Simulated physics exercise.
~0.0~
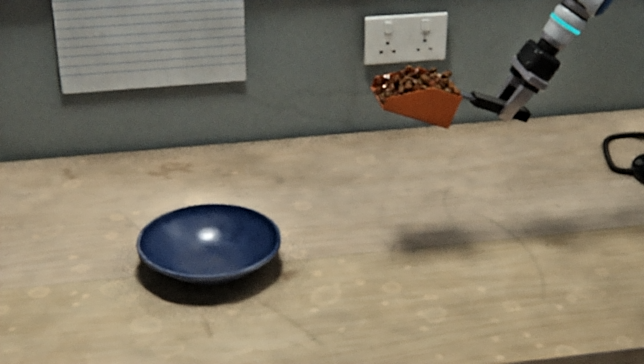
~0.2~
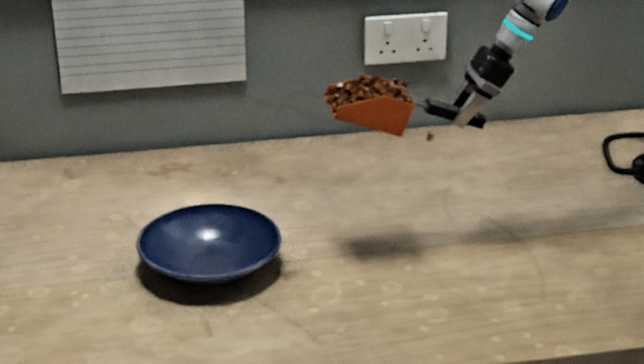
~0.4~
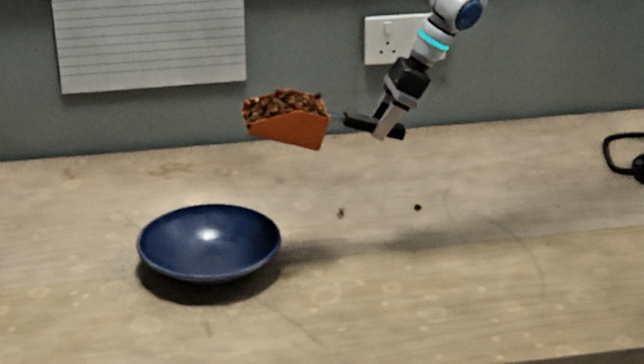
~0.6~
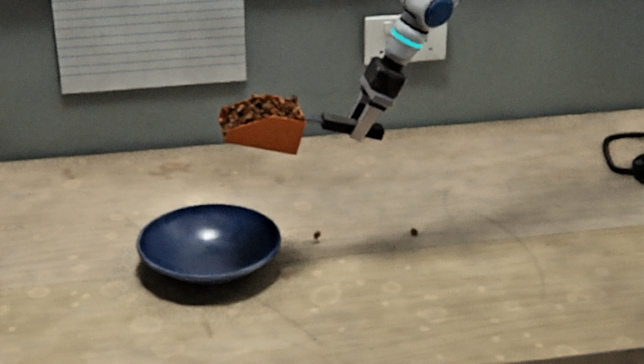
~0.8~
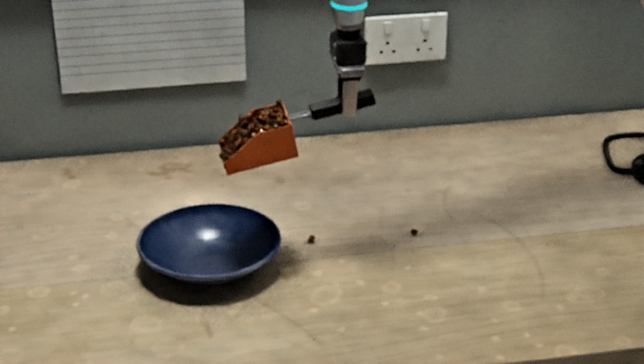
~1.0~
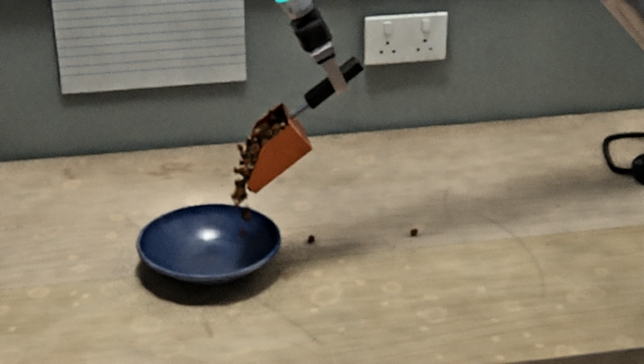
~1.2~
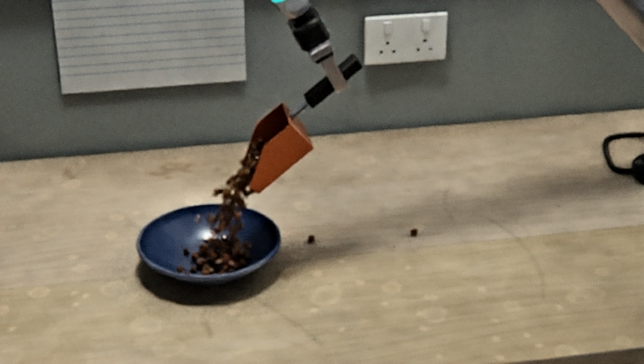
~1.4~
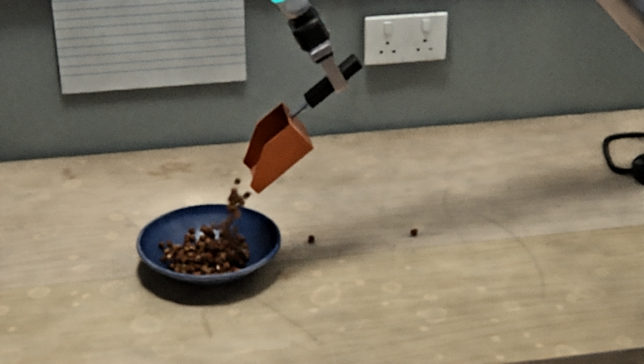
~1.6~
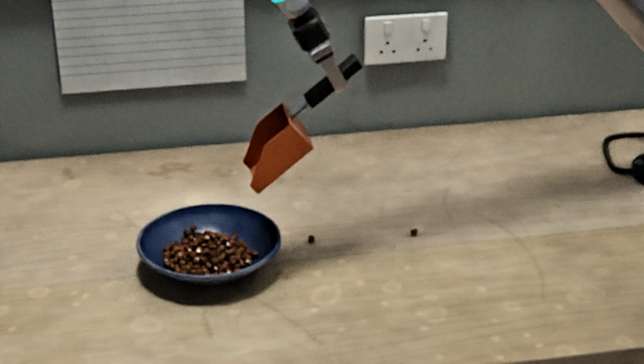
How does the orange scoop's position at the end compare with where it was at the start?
At the start the scoop is held well to the right of the blue bowl, near the wall socket. At the end it is farther left and lower, just above the right side of the bowl.
An orange scoop heaped with brown pellets hangs from a robot arm's gripper above a pale tabletop, seen by a still camera from the front and slightly above. A dark blue bowl sits on the left, with lined paper and a white double socket on the grey wall behind. The arm carries the scoop left, and two pellets drop onto the table. Near the bowl, the scoop tips steeply down to the left, and the pellets pour into the bowl. At the end the empty scoop stays tilted above the filled bowl, while two stray pellets lie to its right.
